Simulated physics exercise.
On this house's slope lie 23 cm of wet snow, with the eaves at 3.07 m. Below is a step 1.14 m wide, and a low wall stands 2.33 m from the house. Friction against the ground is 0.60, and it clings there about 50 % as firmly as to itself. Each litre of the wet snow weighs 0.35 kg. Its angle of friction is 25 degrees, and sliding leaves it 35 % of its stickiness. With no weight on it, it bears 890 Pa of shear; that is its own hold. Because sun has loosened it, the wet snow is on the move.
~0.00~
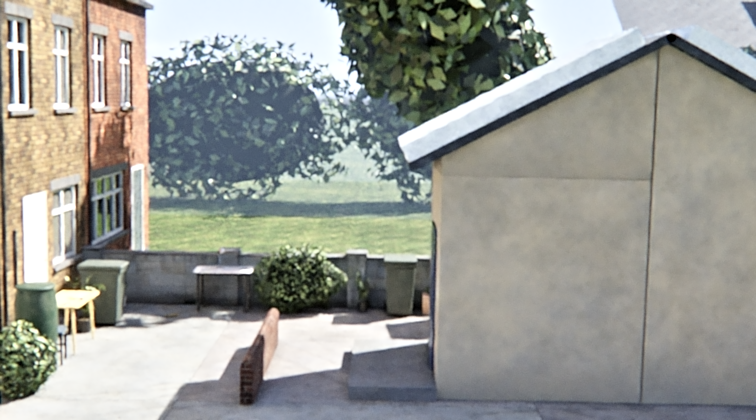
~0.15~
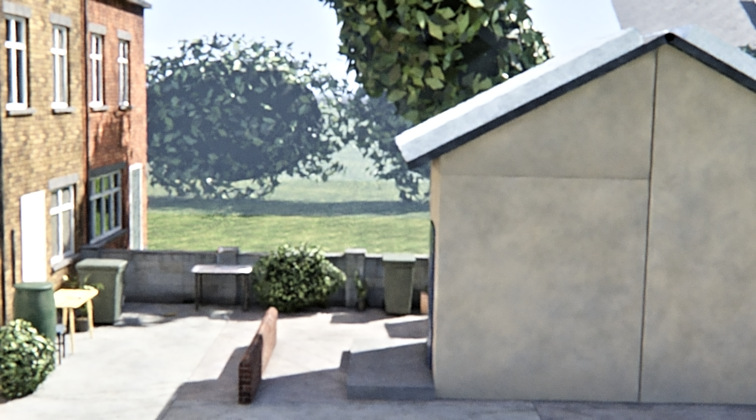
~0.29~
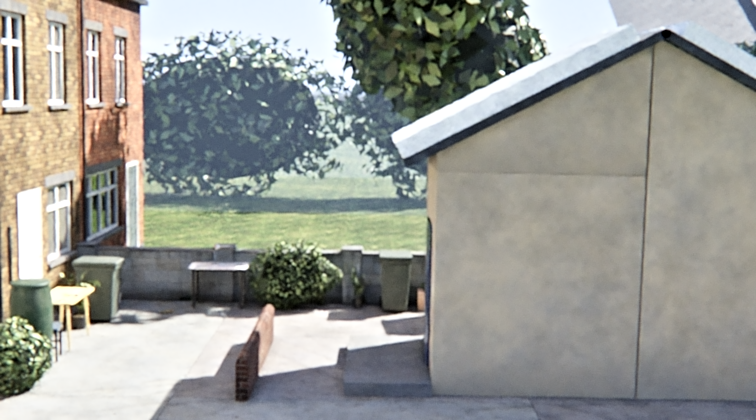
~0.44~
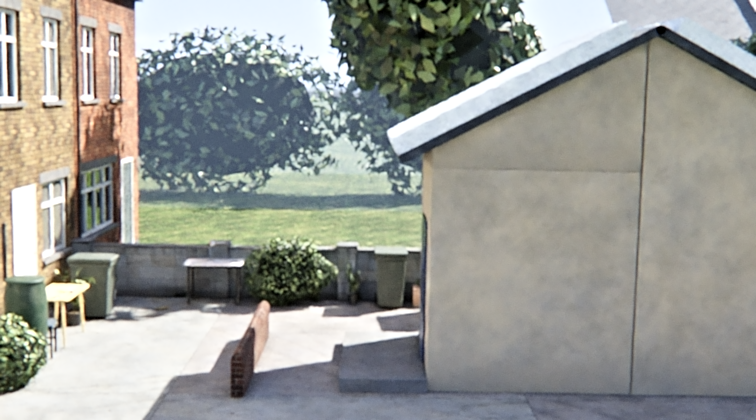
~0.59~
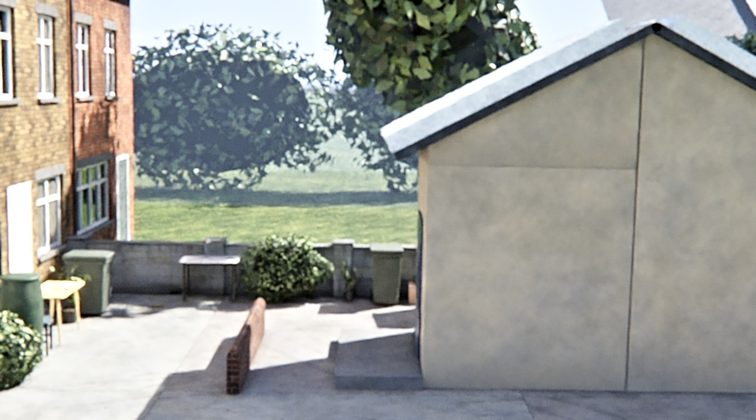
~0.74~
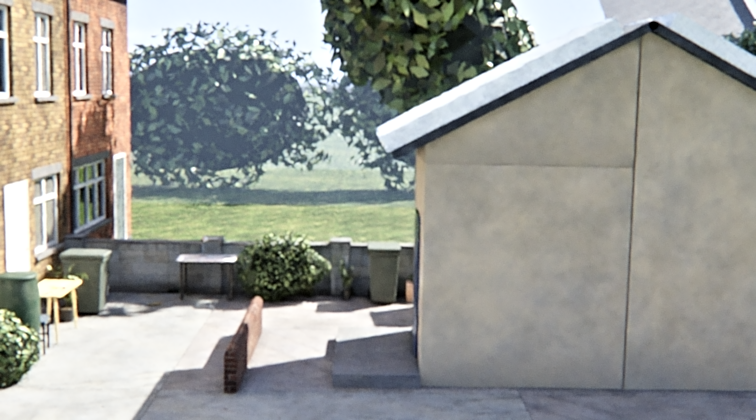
In this clip, the view drifts slightly, shifting a sunlit yard with a low brick wall, bushes and bins gradually leftward, while the pale layer of snow on the beige house's roof barely creeps down the slope in one piece.
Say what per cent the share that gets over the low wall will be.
Roughly 1 out of 100.
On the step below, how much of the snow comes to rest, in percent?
Roughly 10 in a hundred.
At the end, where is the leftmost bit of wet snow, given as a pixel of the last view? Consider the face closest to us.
Look roughly at (172, 385).
After 1.15 s, all is still on the roof and 0 % is past the low wall.
After 1.63 s, 93 % is still on the roof and 0 % is past the low wall.
After 2.12 s, 78 % is still on the roof and 0 % is past the low wall.
After 2.60 s, 60 % is still on the roof and 0 % is past the low wall.
After 4.90 s, at the end, none is still on the roof and 1 % is past the low wall.
